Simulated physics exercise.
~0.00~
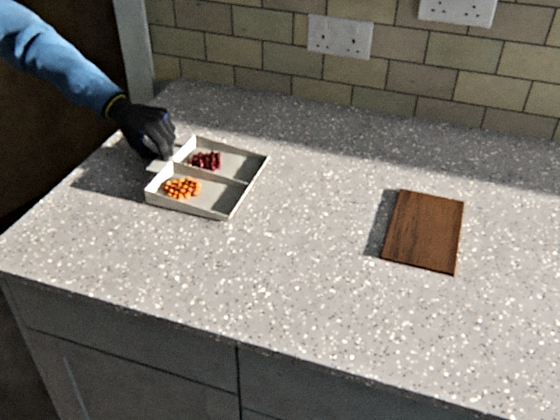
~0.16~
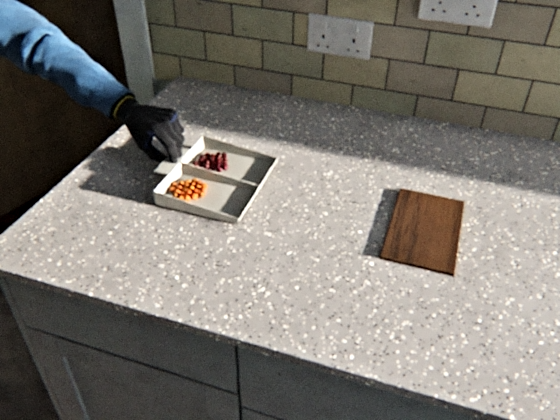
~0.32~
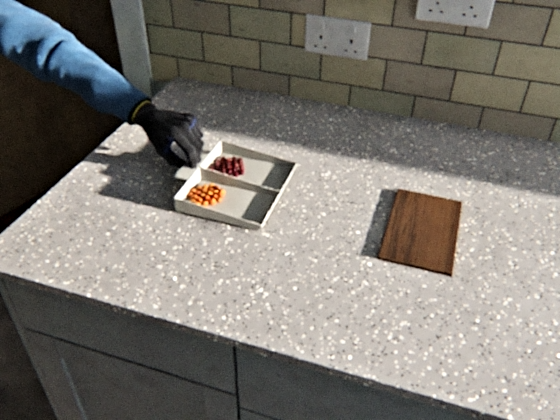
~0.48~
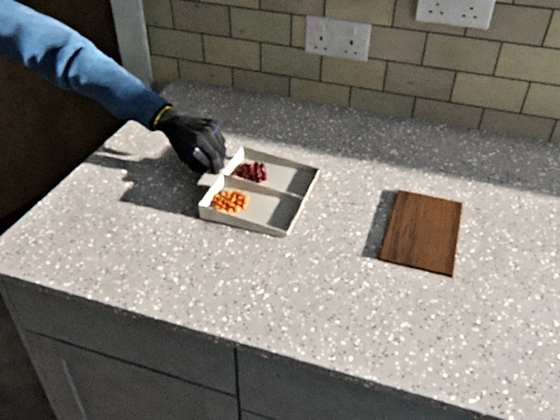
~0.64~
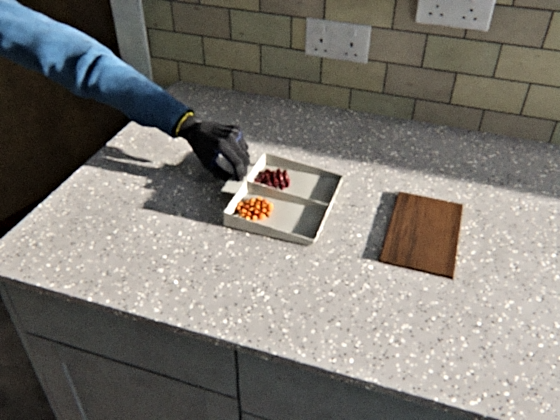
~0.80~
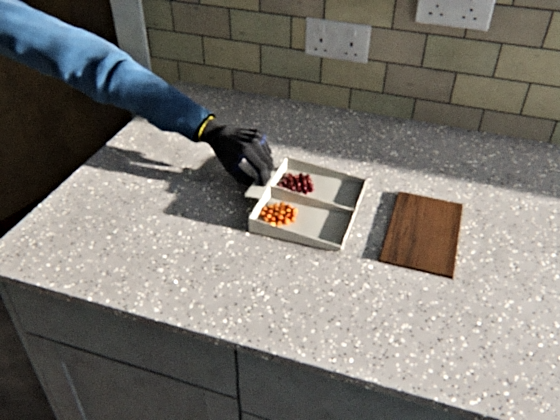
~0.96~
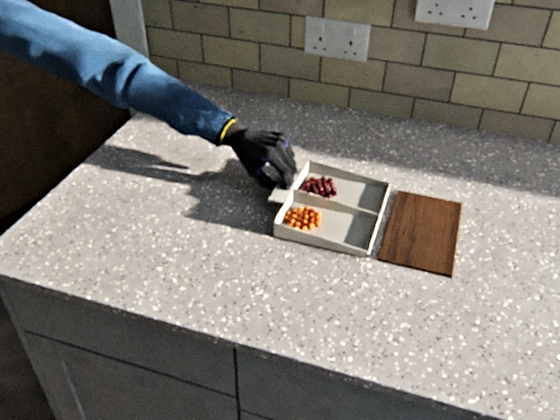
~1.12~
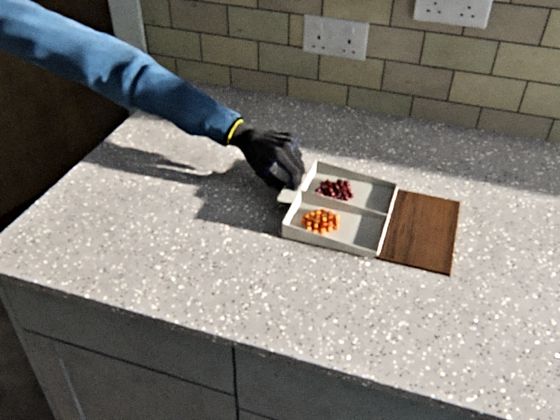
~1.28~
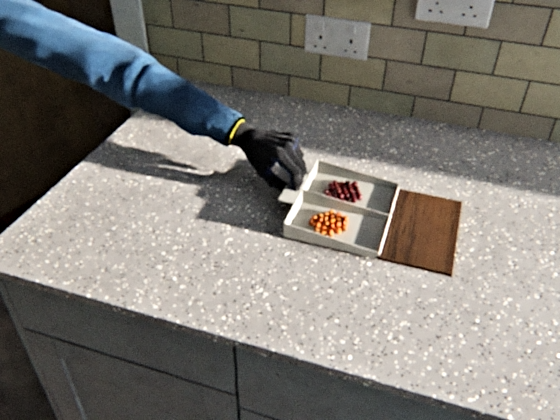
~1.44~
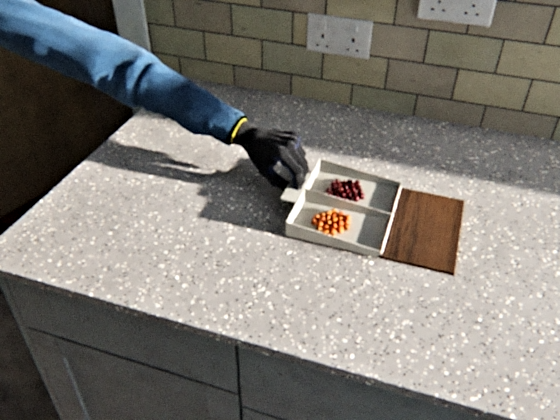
At first, a black-gloved hand holds the left end of a pale, two-part tray on a speckled counter, with small orange pieces in the nearer part and dark red ones in the other. The hand pushes the tray steadily to the right, towards a flat brown board, while both batches stay near its left end. The tray then reaches the board and stops against its edge. The pieces slide a little farther right inside their compartments. At the end, the tray rests against the unmoved board, with both batches still inside and the hand beside it.
